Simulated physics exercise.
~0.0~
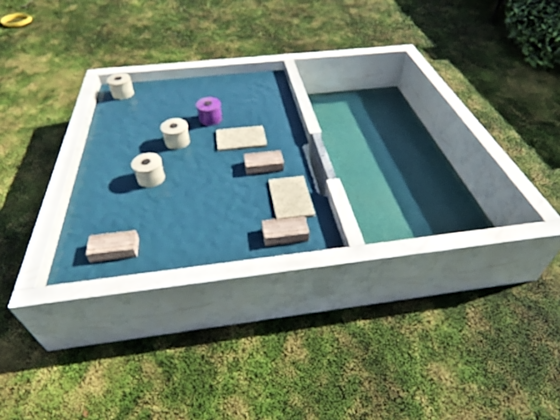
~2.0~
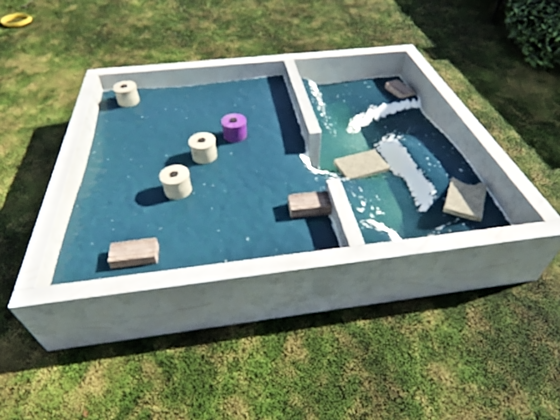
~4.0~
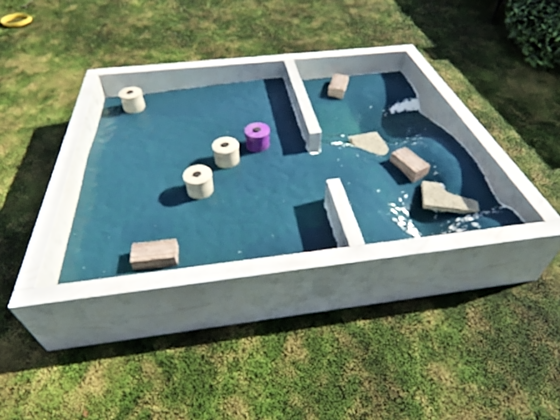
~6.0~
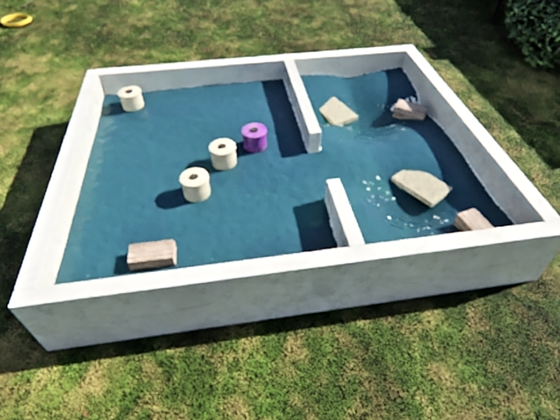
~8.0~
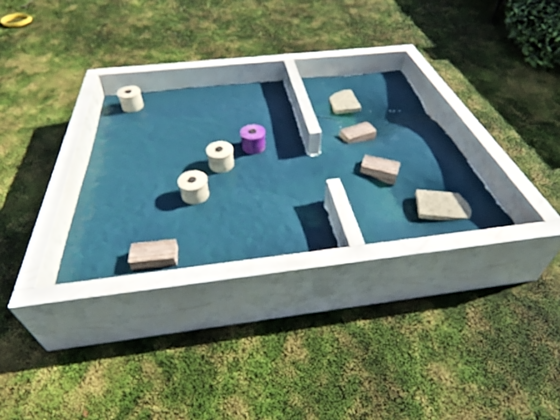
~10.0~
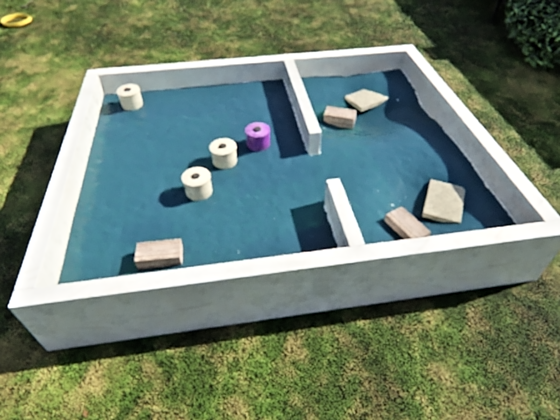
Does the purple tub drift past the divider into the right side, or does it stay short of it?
It stays short of the divider. The purple tub shifts a little to the right at first, then floats almost in place on the left side.
Walled basin on a lawn, water surging through the divider gap, sweeping four slabs and blocks right while the purple tub stays left.
